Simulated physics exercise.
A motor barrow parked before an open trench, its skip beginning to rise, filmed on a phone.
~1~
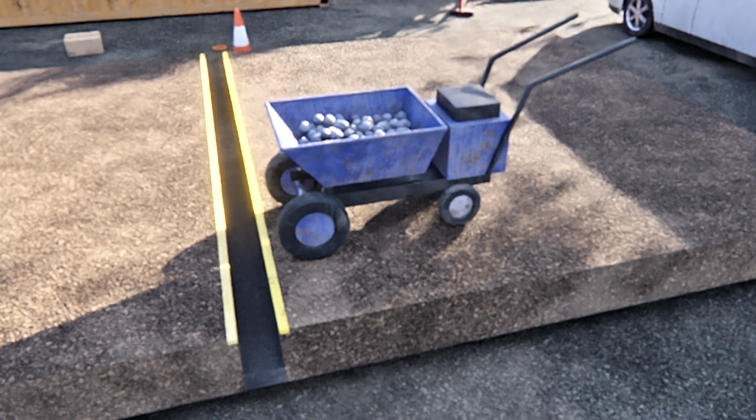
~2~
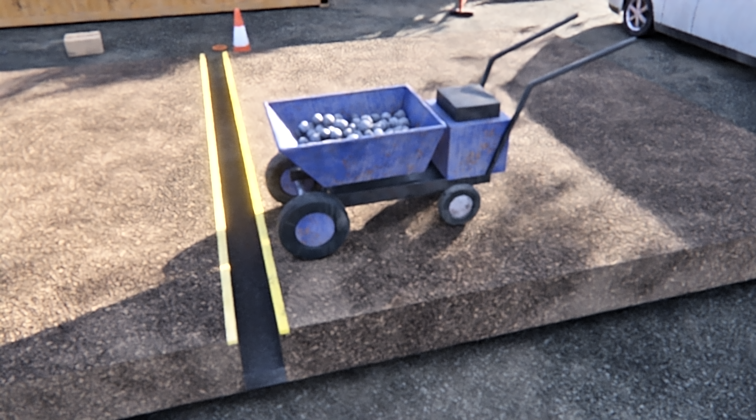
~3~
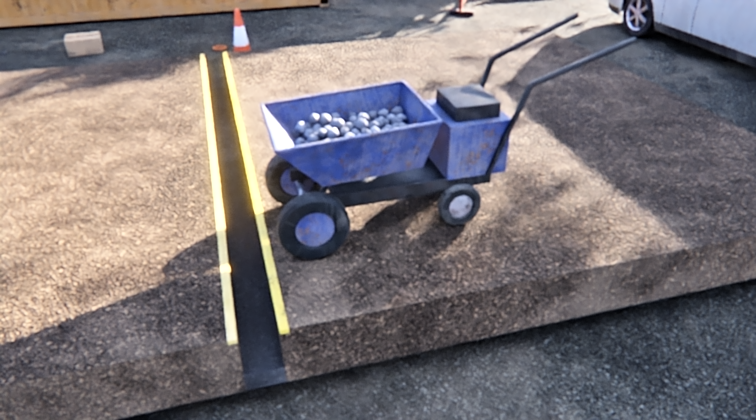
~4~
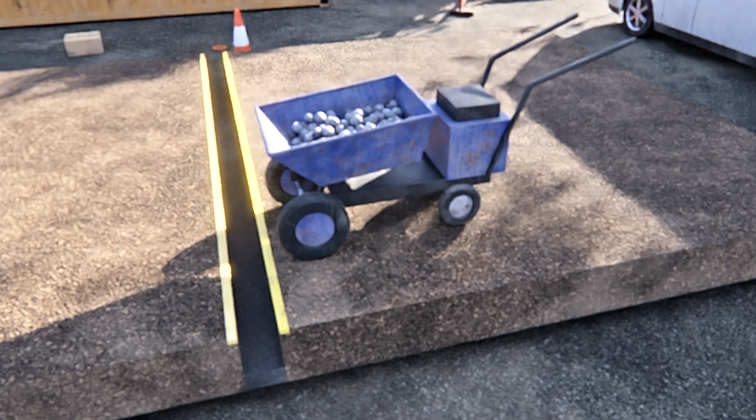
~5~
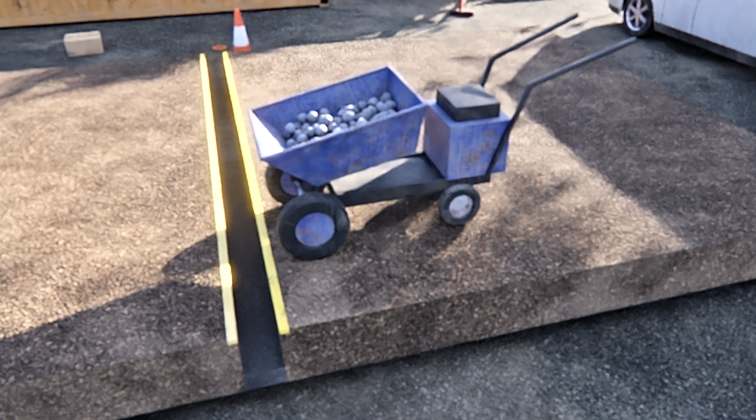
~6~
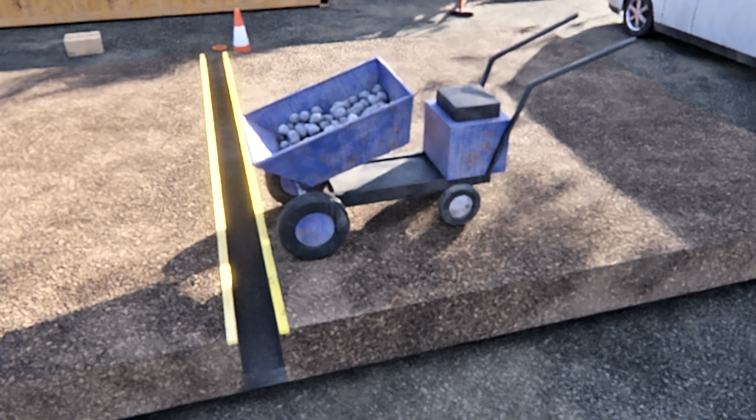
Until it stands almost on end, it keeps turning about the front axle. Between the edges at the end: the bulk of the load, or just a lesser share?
A lesser share.
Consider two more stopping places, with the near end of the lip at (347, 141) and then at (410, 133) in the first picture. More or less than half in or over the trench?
Try one: The greater share. Try two: The lesser share.
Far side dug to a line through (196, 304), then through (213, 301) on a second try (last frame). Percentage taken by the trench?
Around 40 percent first, around 10 percent second.
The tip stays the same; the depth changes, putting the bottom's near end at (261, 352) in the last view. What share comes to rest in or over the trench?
Close to 0 per cent, I reckon.
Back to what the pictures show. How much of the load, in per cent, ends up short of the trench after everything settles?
I'd put it at around 0 percent.
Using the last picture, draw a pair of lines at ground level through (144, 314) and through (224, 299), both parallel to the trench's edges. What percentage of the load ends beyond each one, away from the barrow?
Around 40 in a hundred for the first, 100 in a hundred for the second.
Soon, skip tipped steeply; all in the skip.
A while on, skip tipped right over; about two thirds in the skip; about a quarter beyond it; a stray few falling.
Towards the end, skip tipped right over; a small part in the skip; nearly all beyond it.
Finally, skip tipped right over; a stray few in or heaped over the trench; nearly all beyond it.
